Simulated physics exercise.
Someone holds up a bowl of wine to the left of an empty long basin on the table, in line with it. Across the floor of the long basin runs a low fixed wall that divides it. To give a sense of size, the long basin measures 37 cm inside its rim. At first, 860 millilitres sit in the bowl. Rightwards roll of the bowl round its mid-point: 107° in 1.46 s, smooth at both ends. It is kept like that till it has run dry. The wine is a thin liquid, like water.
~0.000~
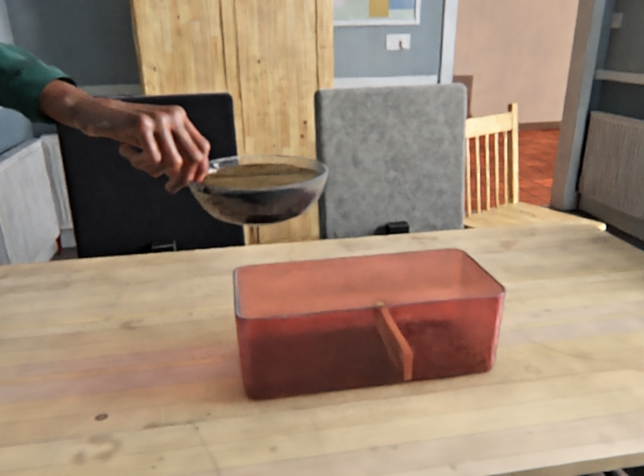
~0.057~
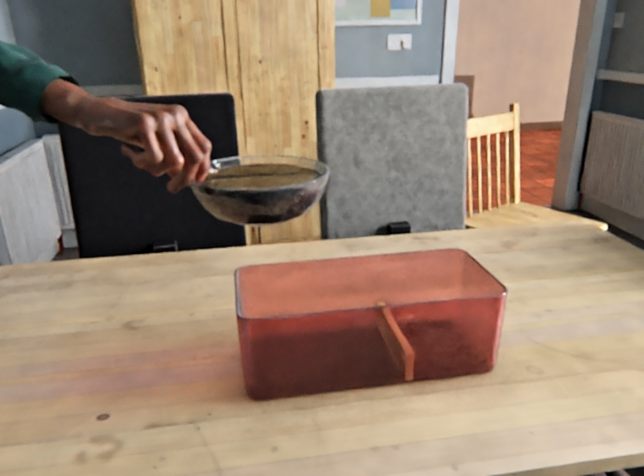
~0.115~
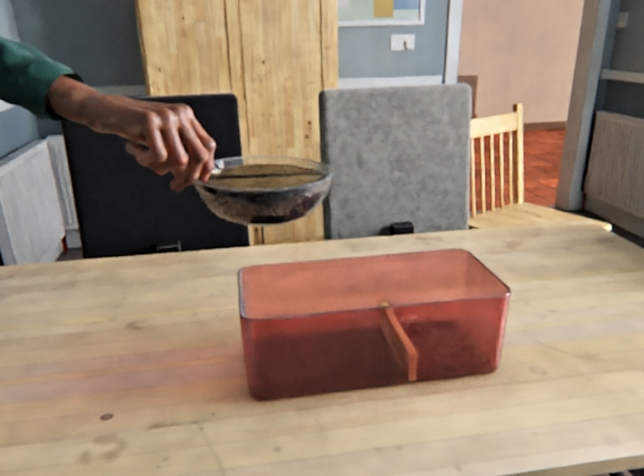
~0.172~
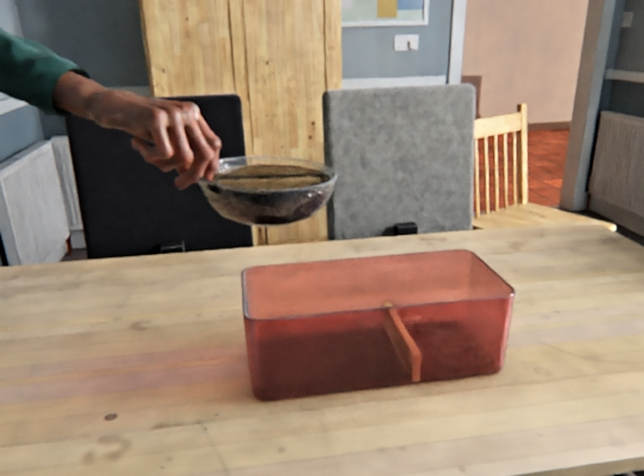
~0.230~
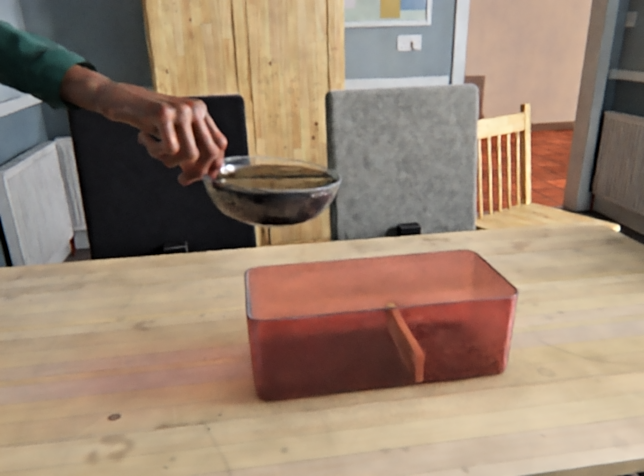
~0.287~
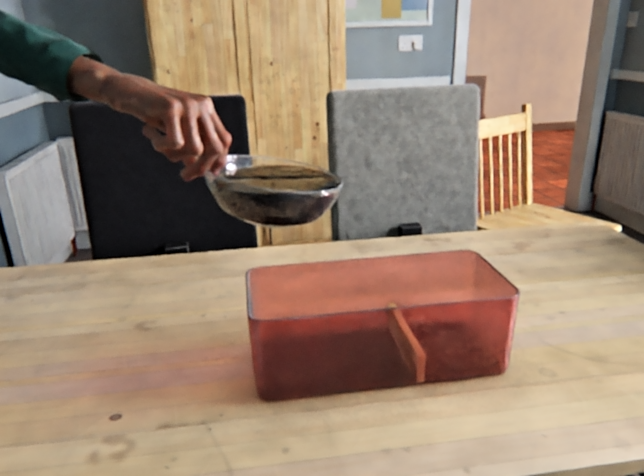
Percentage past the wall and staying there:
14 percent.
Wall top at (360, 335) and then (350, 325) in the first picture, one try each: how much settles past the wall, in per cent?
65 in a hundred, followed by 80 in a hundred.
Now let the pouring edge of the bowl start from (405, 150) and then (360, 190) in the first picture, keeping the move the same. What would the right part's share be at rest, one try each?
About 85 %, then about 60 %.
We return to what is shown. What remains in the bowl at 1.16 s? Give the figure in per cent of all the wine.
Remaining share: Approx. 0 %.
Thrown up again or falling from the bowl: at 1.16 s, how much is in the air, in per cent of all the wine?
Close to 2 per cent.
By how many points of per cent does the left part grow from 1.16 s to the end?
Some 1 per cent.
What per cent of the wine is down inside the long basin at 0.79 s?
Around 38 percent.
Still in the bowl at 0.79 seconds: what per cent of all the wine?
Around 28 percent.
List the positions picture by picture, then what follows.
The first picture shows tilt 0°; pouring edge (326, 168); surface from (192, 181) to (322, 174); the long basin's rim runs from (235, 292) to (483, 270); the wall's top is at (392, 326).
The second picture shows tilt 0°; pouring edge (327, 169); surface from (193, 181) to (323, 174).
The third picture shows tilt 2°; pouring edge (331, 171); surface from (197, 180) to (327, 175).
The fourth picture shows tilt 4°; pouring edge (335, 173); surface from (201, 180) to (332, 176).
The fifth picture shows tilt 6°; pouring edge (339, 177); surface from (206, 181) to (335, 177).
The sixth picture shows tilt 10°; pouring edge (340, 181); surface from (209, 181) to (338, 177).
After 0.79 s the tilt is 60° and 29 per cent is still to pour, 32 is left of the wall and 5 right of it.
After 1.16 s the tilt is 96° and 0 per cent is still to pour, 84 is left of the wall and 13 right of it.
After 1.54 s the tilt is 107° and 0 per cent is still to pour, 85 is left of the wall and 14 right of it.
After 1.96 s the tilt is 107° and 0 per cent is still to pour, 85 is left of the wall and 14 right of it.
In the end 85 per cent lies left of the wall, 14 right of it and 0 outside.
